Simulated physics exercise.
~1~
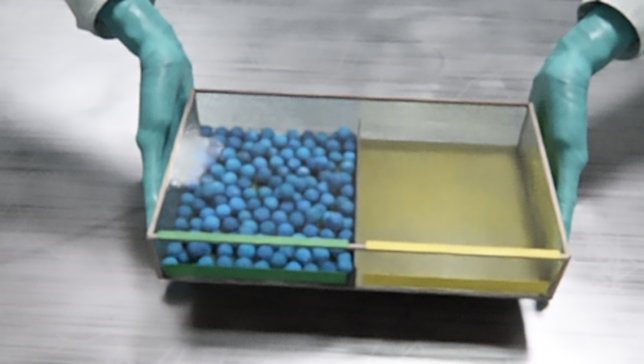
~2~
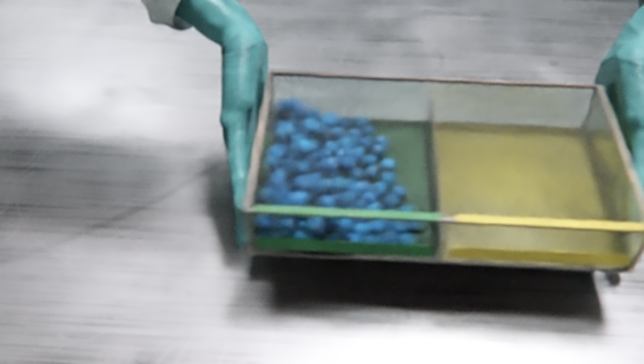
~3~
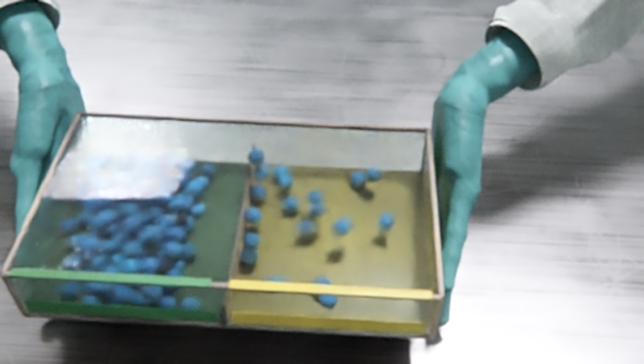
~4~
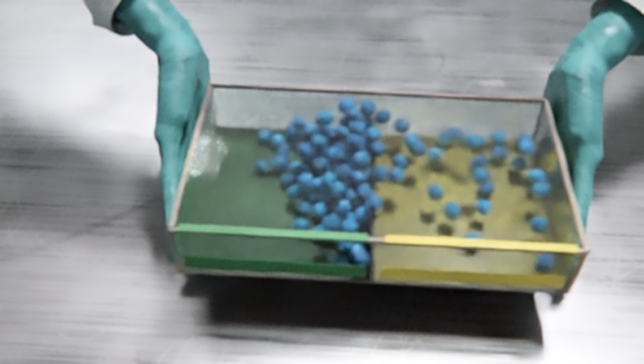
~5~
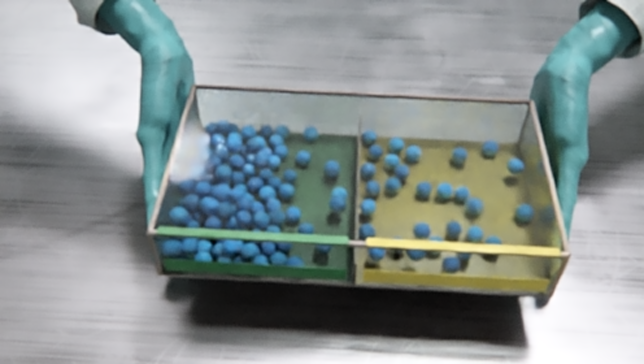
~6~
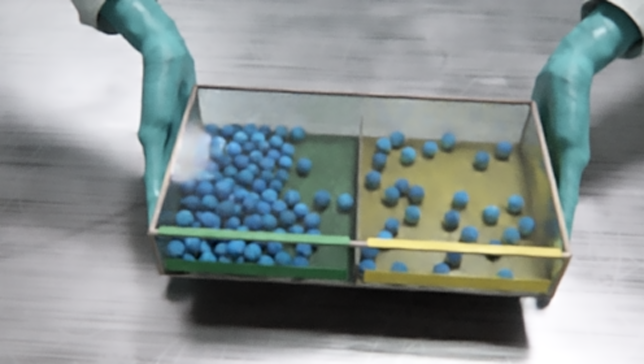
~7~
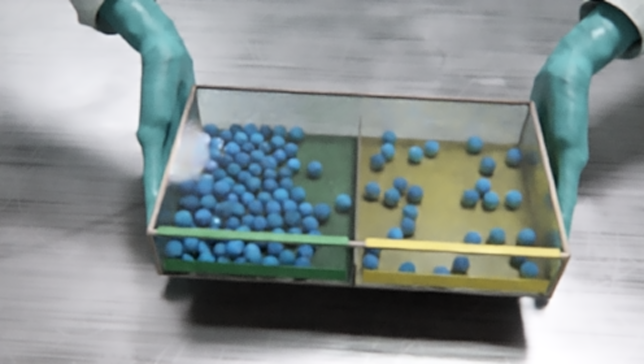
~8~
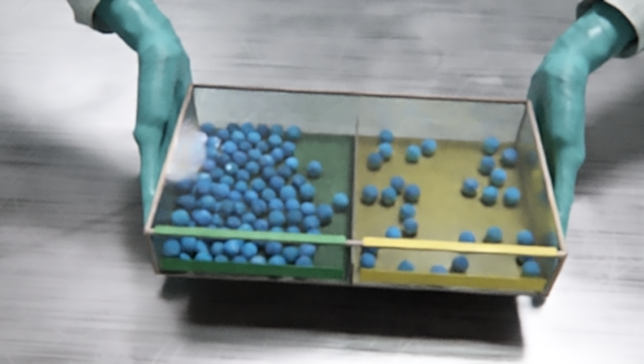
At first, gloved hands hold a clear, shallow box with many small blue balls filling its left compartment, above a green floor, while the yellow compartment on the right is empty. The hands shift the box to the right, then swing it well to the left, and some balls scatter into the yellow side. As the box moves back right, the balls bunch around the middle partition and spread farther across the yellow. The hands return it to the centre and hold it nearly still as the balls settle. Most finish on the green side, with a smaller scattering on the yellow.
